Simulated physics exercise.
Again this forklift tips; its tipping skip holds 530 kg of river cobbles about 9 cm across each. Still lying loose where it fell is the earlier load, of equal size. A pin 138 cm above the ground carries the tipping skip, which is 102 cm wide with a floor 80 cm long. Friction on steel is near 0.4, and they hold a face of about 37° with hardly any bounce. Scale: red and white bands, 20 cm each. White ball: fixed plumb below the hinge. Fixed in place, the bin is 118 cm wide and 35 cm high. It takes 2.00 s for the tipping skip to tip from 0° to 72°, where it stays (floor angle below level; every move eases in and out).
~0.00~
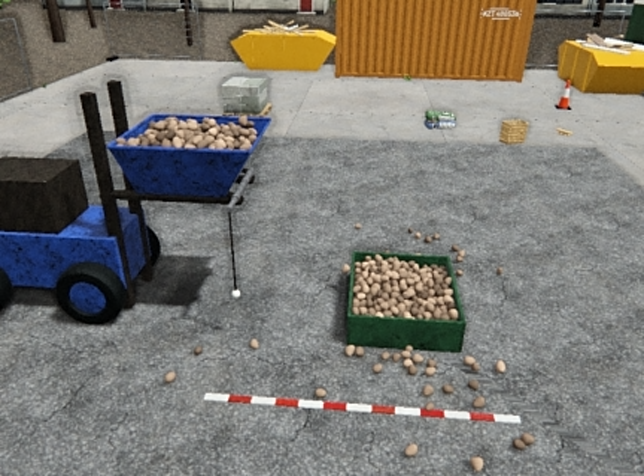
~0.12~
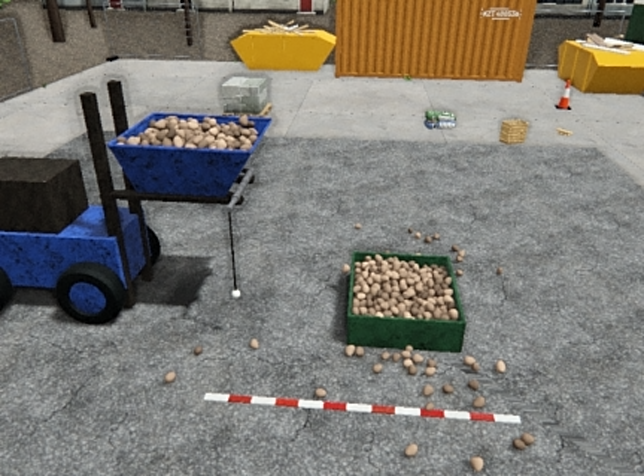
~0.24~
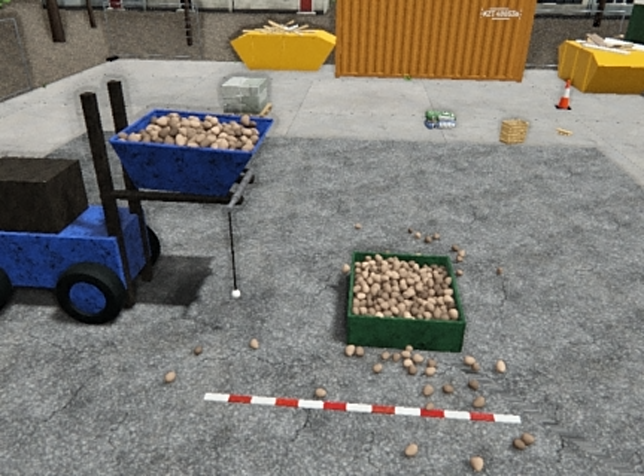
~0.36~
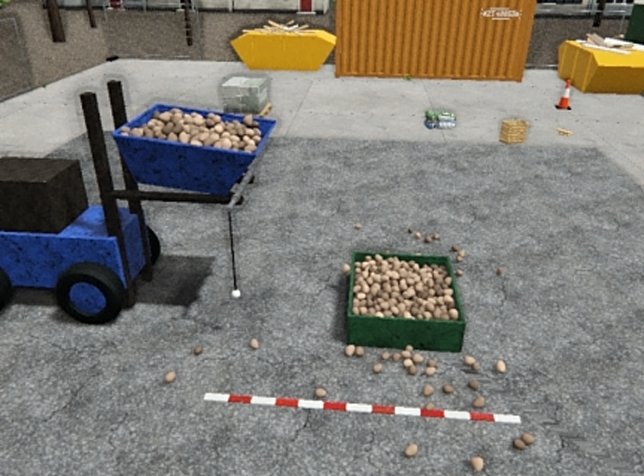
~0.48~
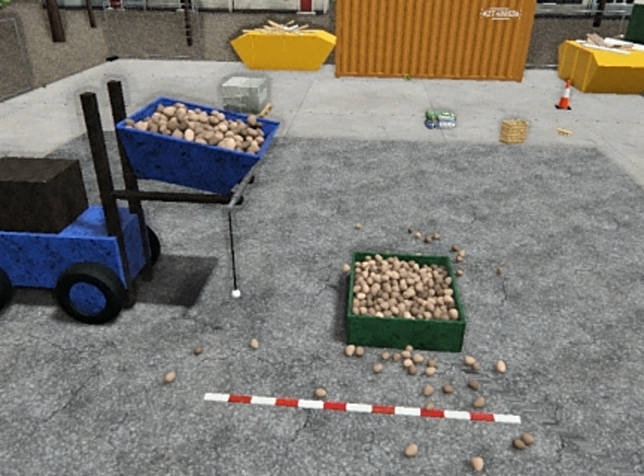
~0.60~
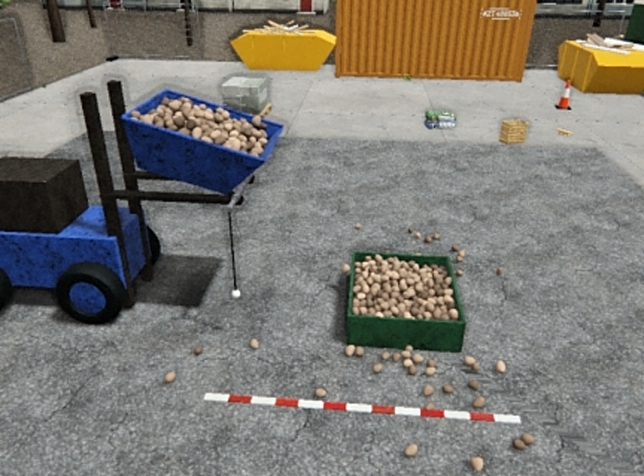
In a paved yard with an orange container behind, a blue forklift held up a skip full of brownish stones and slowly tilted it down to the right, while the green bin of stones stayed still.
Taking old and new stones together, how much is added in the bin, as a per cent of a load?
About 22 per cent.
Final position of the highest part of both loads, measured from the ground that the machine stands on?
Looks like about 52 cm above the machine's ground.
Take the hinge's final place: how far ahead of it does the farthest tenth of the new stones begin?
Distance: Roughly 140 cm.
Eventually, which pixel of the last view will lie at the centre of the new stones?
Roughly pixel (336, 298) in the last view.
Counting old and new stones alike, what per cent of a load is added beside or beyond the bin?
Some 10 per cent.
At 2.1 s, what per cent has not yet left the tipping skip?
Estimate: 65 % remaining inside, roughly.
After 1.5 s the floor is at 61°; in per cent of one load, 99 in the tipping skip, 2 short of the bin, 91 in the bin, 8 beside or beyond the bin; the foremost stones are at (480, 304).
After 2.1 s the floor is at 72°; in per cent of one load, 63 in the tipping skip, 29 short of the bin, 100 in the bin, 8 beside or beyond the bin; the foremost stones are at (480, 304).
After 2.5 s the floor is at 72°; in per cent of one load, 38 in the tipping skip, 40 short of the bin, 111 in the bin, 11 beside or beyond the bin; the foremost stones are at (480, 304).
After 5.1 s the floor is at 72°; in per cent of one load, 0 in the tipping skip, 69 short of the bin, 113 in the bin, 17 beside or beyond the bin; the foremost stones are at (489, 327). Net gain in the bin, 22.
